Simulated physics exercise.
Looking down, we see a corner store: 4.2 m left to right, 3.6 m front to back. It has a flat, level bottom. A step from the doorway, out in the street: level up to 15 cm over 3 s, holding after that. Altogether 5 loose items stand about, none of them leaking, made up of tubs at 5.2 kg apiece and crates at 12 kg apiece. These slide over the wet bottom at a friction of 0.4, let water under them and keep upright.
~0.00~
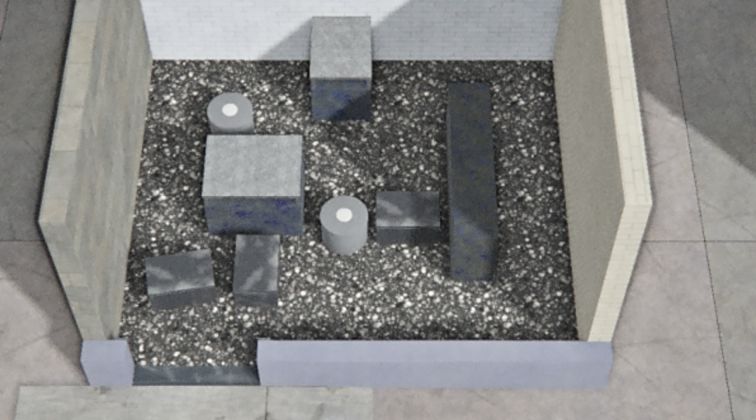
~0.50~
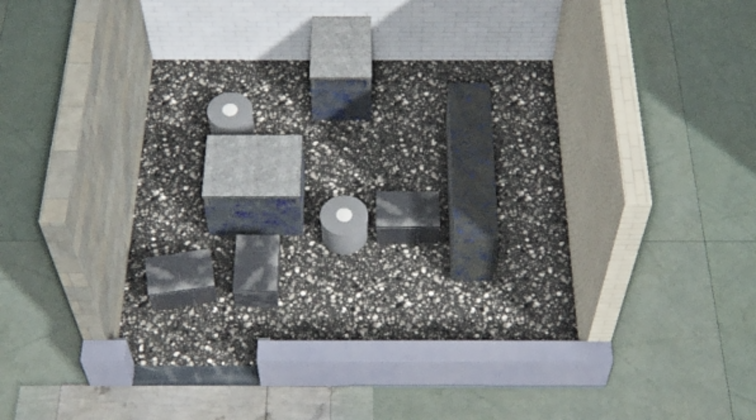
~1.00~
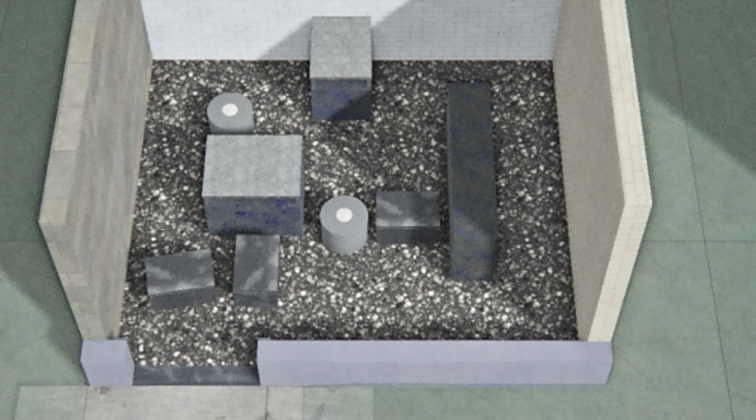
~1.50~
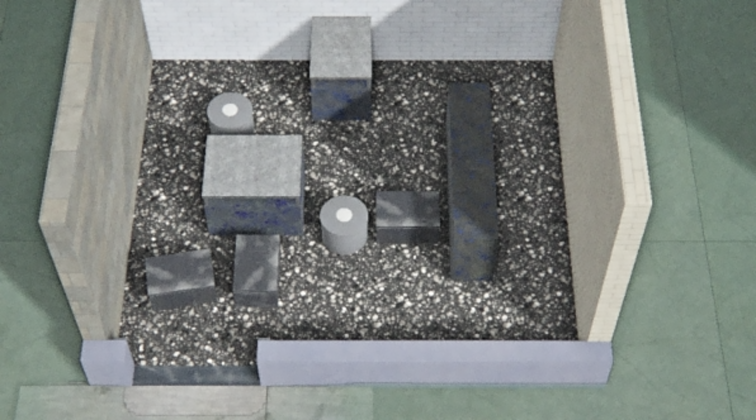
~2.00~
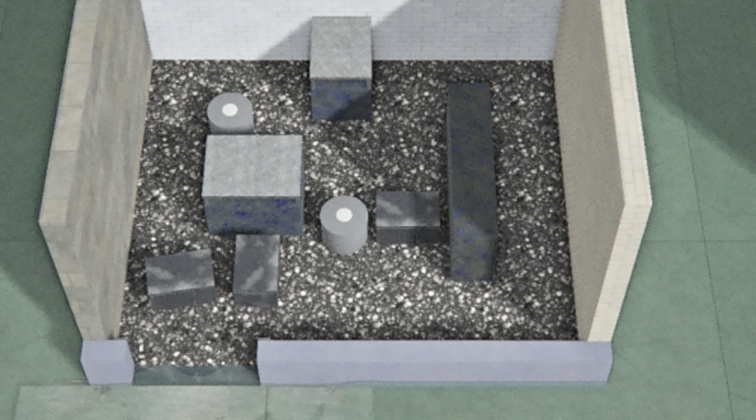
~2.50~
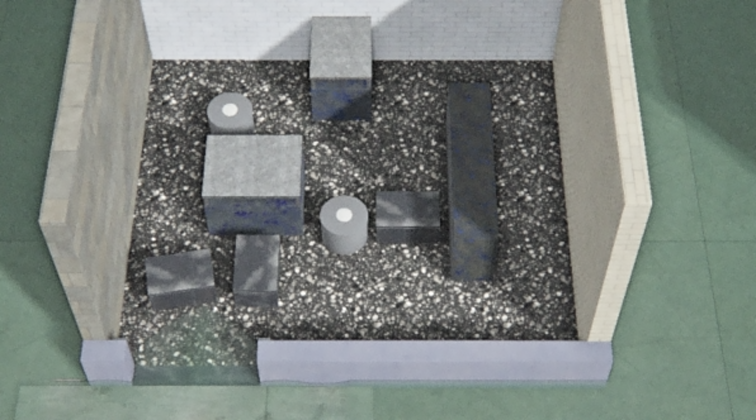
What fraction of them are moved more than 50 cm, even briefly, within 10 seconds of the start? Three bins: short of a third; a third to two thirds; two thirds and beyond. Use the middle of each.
It's going to be two in three or more, I reckon.
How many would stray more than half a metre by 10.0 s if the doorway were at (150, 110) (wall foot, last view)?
In that case 2 of them.
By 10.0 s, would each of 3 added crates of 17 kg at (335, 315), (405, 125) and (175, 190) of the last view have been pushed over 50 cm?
So the first ends up below the threshold, the second below the threshold, the third past the threshold.
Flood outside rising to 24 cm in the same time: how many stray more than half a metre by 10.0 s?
That would make 5 of them.
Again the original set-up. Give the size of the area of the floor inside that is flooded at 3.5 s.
My estimate is roughly 1.5 m2.
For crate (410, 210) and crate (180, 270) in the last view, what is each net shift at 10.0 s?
The first is 80 cm from its start, the second 250 cm.
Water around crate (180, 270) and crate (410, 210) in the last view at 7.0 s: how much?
8 and 4 cm.
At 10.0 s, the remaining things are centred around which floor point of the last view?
The centre sits near (333, 172).
After 3.5 s 0 of 5 are over 50 cm from their spots; 0 afloat.
After 4.5 s 2 of 5 are over 50 cm from their spots; 0 afloat.
After 7.0 s 4 of 5 are over 50 cm from their spots; 1 afloat.
After 10.0 s 4 of 5 are over 50 cm from their spots, and 5 have been at some point; 3 afloat.
